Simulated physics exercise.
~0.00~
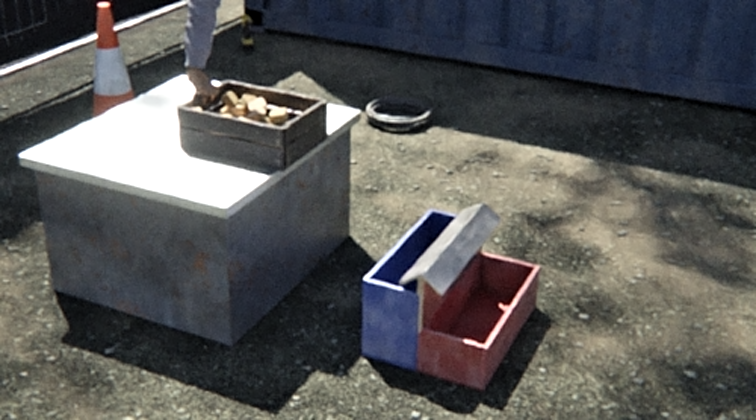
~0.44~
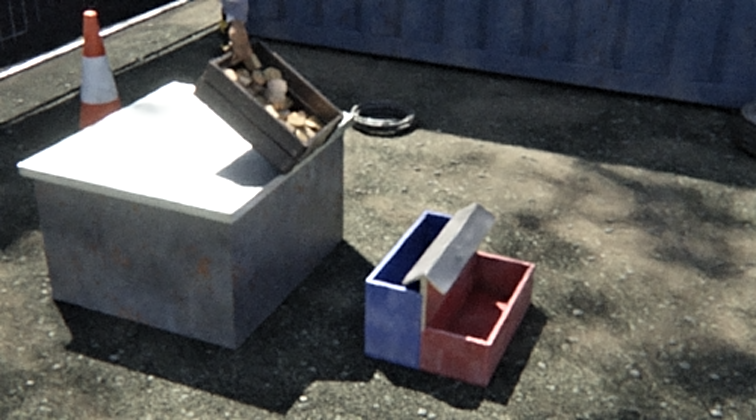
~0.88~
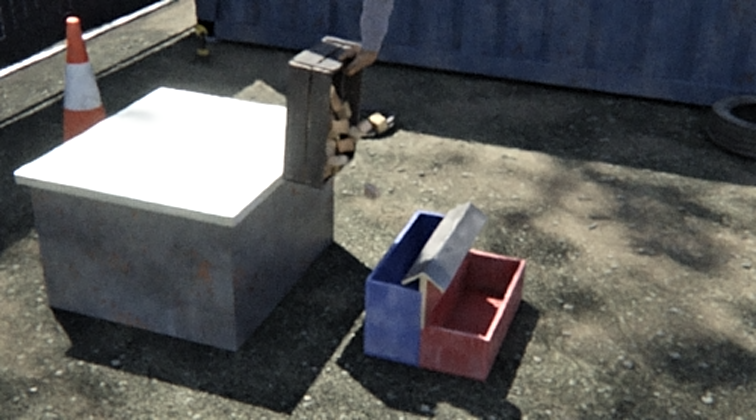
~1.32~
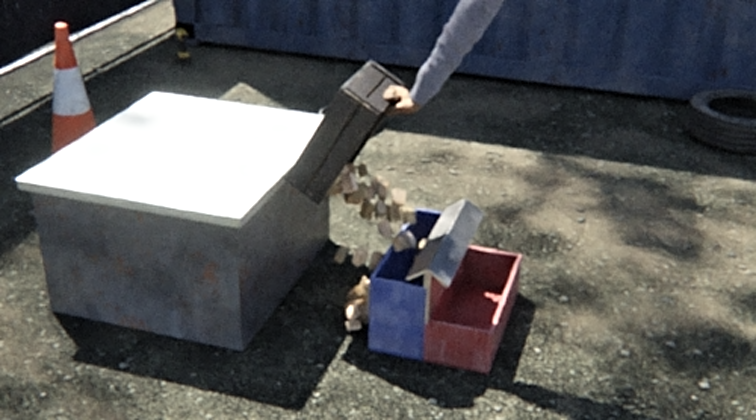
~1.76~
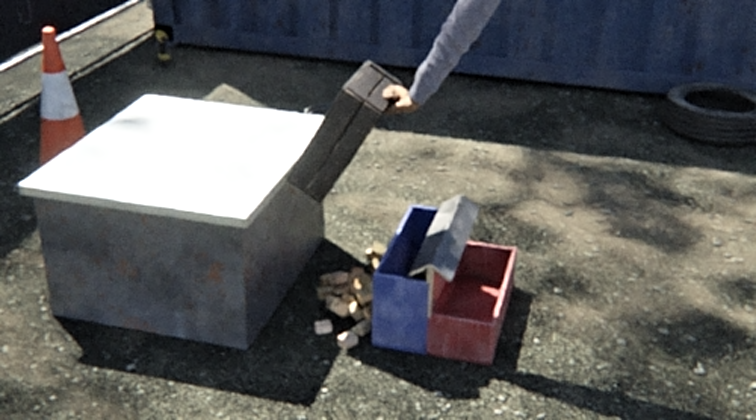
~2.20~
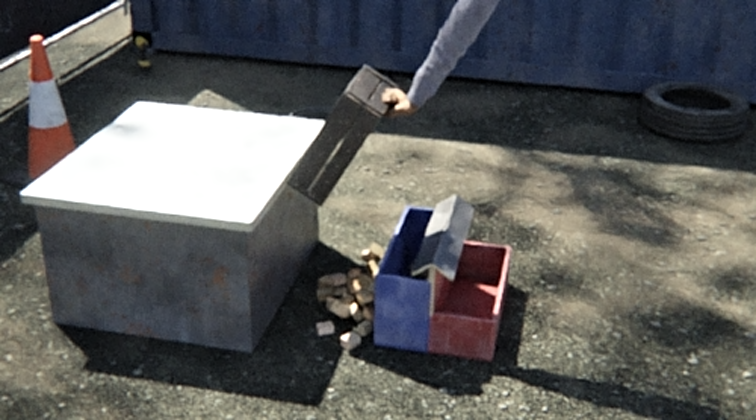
At the start, a hand holds a dark crate full of timber offcuts on a white-topped bench, with a blue bin and a red box joined under a small ridge on the ground to the right. The hand tips the crate over the edge of the bench, lifting its back end until it stands upright. As it tilts further, the pieces tumble out in a stream, some towards the blue bin and many short of it. The emptied crate then hangs steeply tilted in the hand. At the end, a pile of offcuts lies on the ground between the bench and the blue bin, and none show in the red box.
